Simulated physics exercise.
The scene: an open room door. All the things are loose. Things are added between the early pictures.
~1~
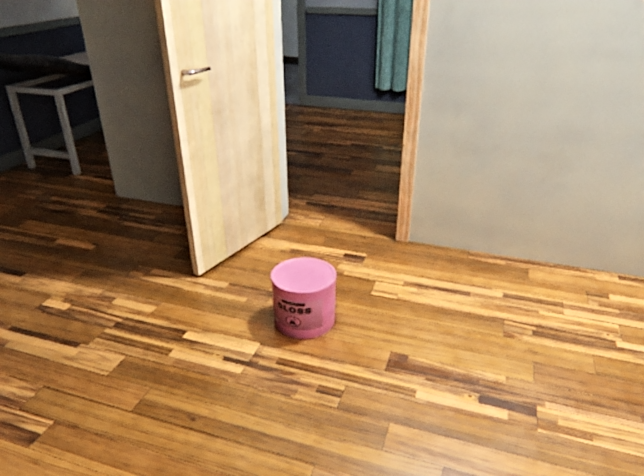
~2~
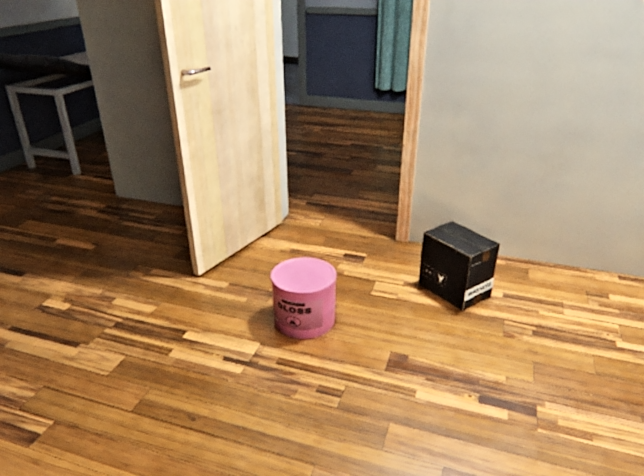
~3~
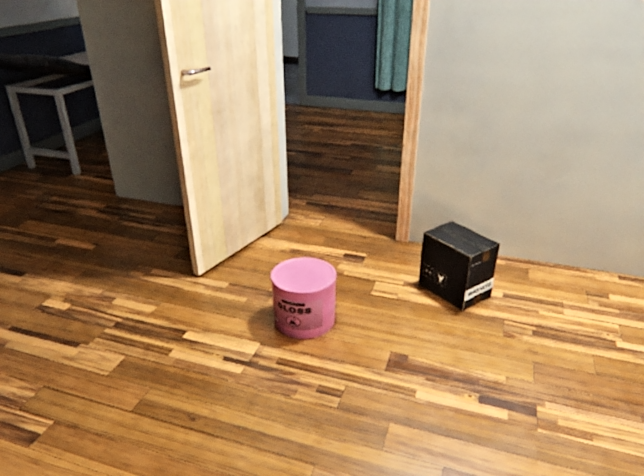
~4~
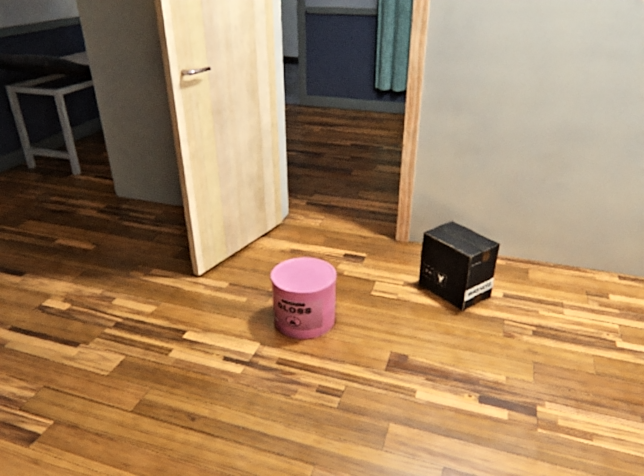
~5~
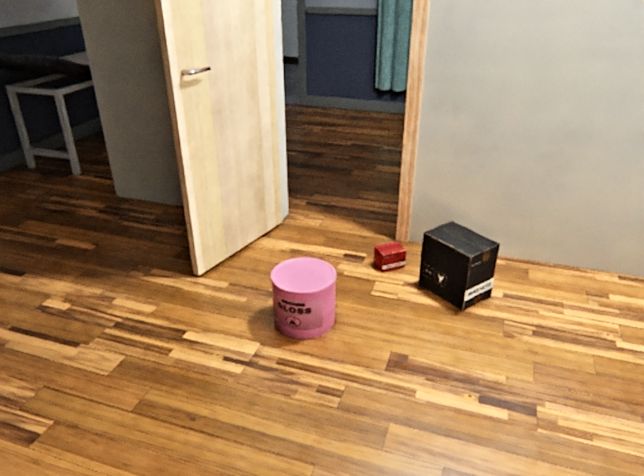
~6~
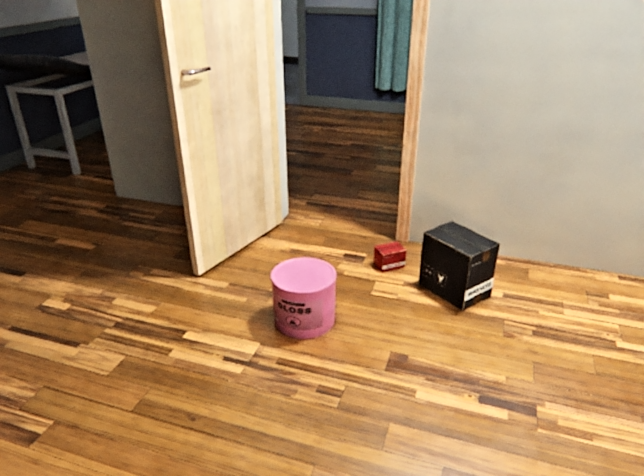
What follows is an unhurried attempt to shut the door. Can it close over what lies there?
In the end the door closes.
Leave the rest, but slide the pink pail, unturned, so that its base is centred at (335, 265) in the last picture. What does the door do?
Then it stops short.
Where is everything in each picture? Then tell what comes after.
Door wide open and still; pink pail (304, 297), in the first picture.
Door wide open and still; pink pail (304, 297); black box (457, 265), in the second picture.
Door wide open and still; pink pail (304, 297); black box (457, 265), in the third picture.
Door wide open and still; pink pail (304, 297); black box (457, 265), in the fourth picture.
Door wide open and still; pink pail (304, 297); black box (457, 265), in the fifth picture.
Door wide open and still; red box (390, 257); pink pail (304, 297), in the sixth picture.
Then, 0.80 s later than the last frame, open by 80°.
Then, 1.50 s later than the last frame, open by 48°.
Then, 2.20 s later than the last frame, open by 17°; red box moved a little near (395, 256).
When it is over, open by 0°; all 3 as before. End places, in pixels of the last picture, red box near (395, 256).
